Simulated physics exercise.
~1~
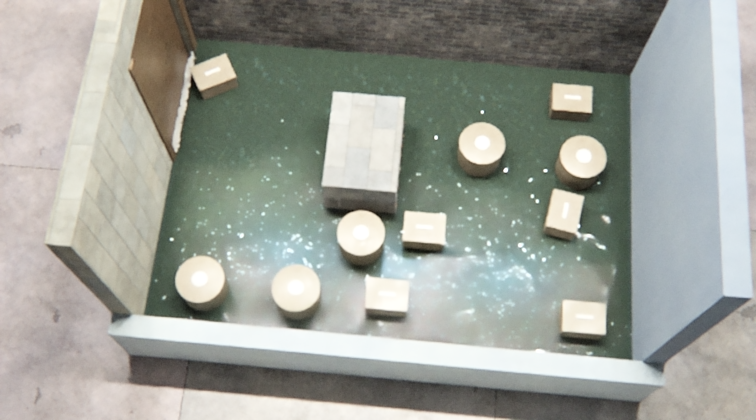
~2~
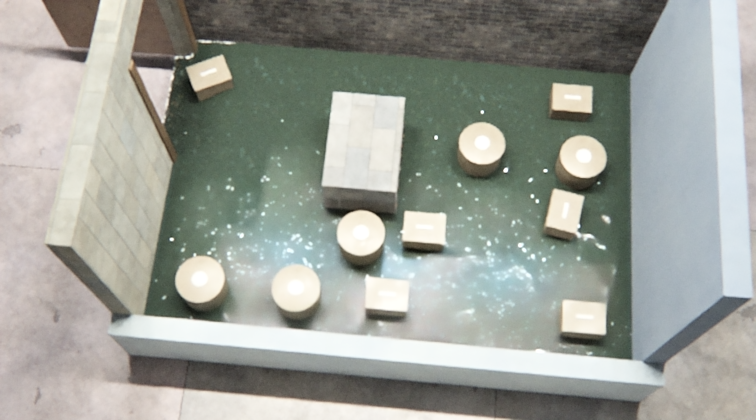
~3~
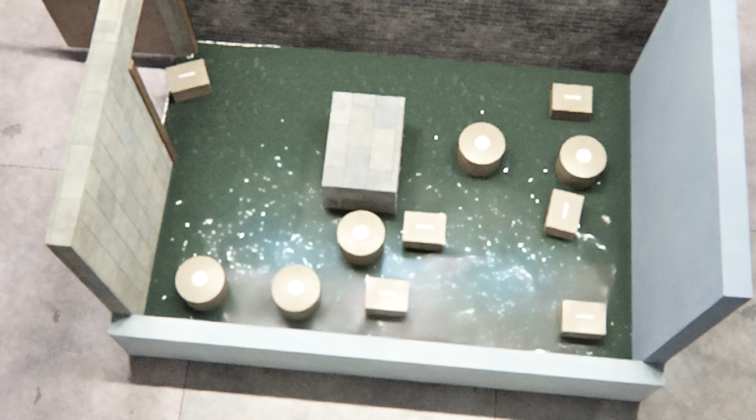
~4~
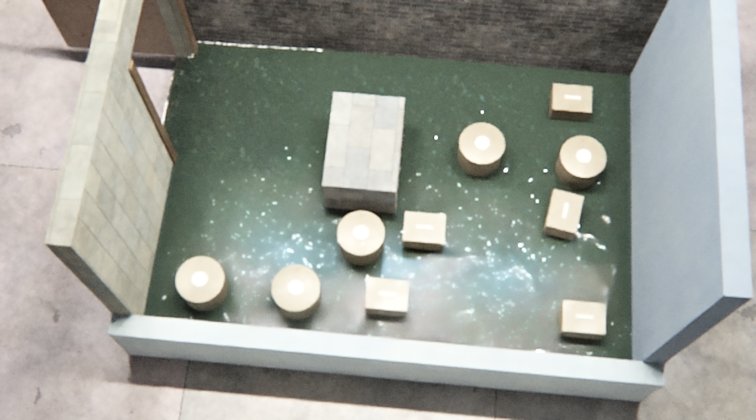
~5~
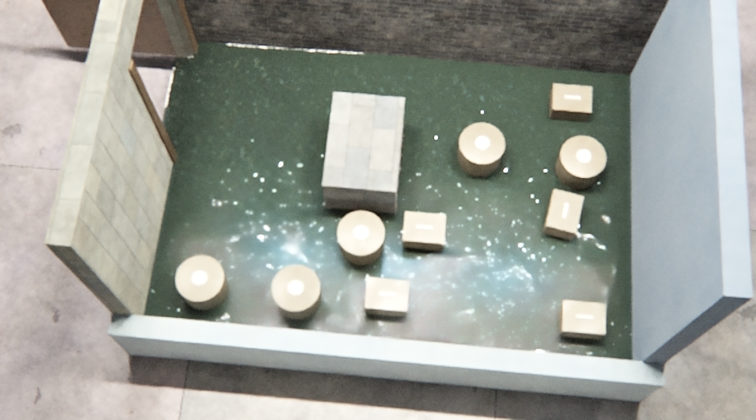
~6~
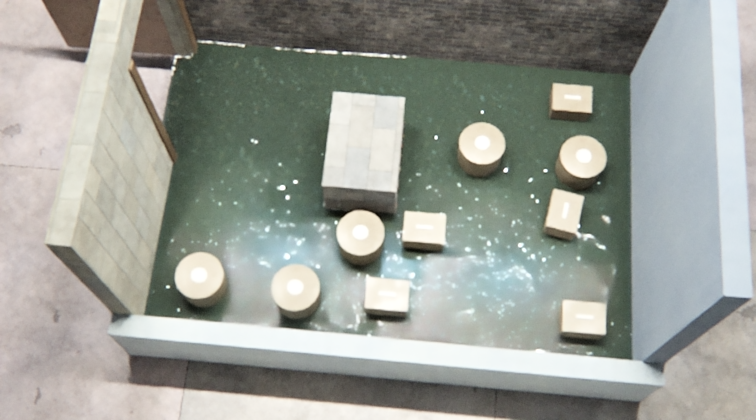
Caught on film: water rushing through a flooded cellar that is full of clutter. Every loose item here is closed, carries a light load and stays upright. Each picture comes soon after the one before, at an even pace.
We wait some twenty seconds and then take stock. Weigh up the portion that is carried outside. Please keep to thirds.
It falls in the central third.
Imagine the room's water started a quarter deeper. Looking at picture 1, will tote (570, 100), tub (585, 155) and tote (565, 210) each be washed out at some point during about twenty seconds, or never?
Log - object 1: Still there; object 2: Still there; object 3: Still there.
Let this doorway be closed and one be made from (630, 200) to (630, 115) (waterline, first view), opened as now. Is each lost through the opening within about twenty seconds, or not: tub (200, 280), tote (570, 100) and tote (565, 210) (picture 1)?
Each in turn: Never leaves, exits, exits.
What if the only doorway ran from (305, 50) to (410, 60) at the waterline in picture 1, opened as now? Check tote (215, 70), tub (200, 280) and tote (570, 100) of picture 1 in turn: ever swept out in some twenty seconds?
First exits, second never exits, third exits.
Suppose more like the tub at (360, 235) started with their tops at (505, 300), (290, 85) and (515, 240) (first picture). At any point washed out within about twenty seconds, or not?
Here's how it goes, in order: Does not get out, then gets out, then does not get out.
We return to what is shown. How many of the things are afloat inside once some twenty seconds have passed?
The count comes to 5.
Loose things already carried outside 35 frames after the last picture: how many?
The total is 5.
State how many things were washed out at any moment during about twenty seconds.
Count: 6.
A moment on, 1 of 11 are out; 10 afloat.
Next, 1 of 11 are out; 10 afloat.
Later, 5 of 11 are out; 6 afloat.
In the end, 6 of 11 are out; 5 afloat.
